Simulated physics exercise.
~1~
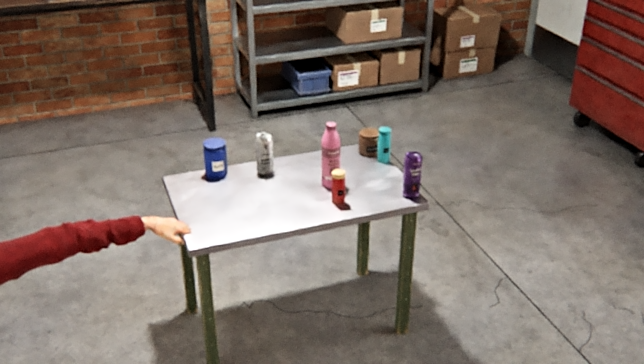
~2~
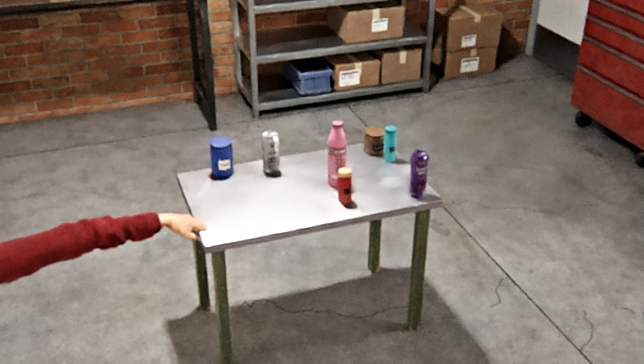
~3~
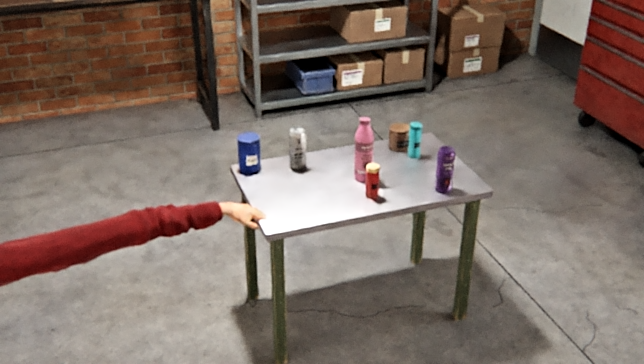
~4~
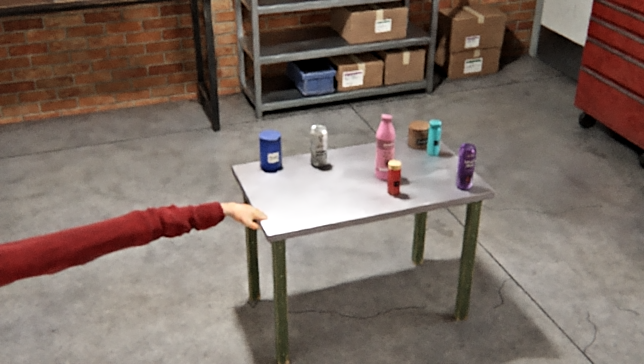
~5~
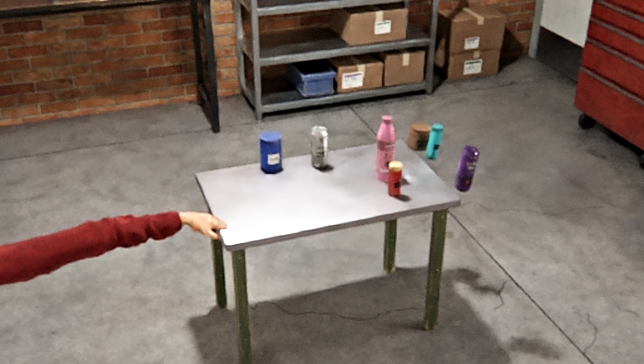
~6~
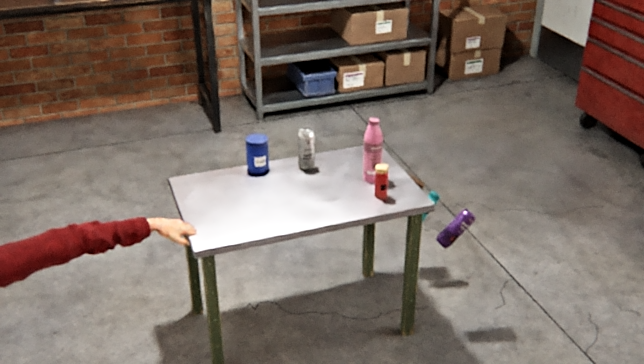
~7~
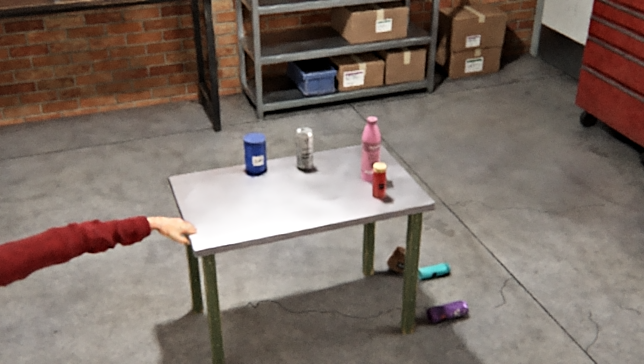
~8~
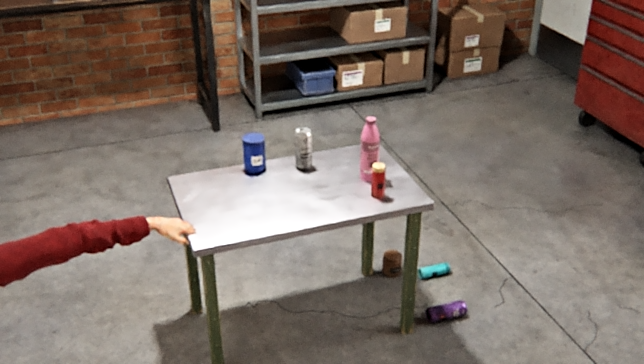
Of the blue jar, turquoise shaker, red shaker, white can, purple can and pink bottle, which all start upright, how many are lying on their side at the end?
Two of them are lying on their side at the end, the turquoise shaker and the purple can, both on the floor.
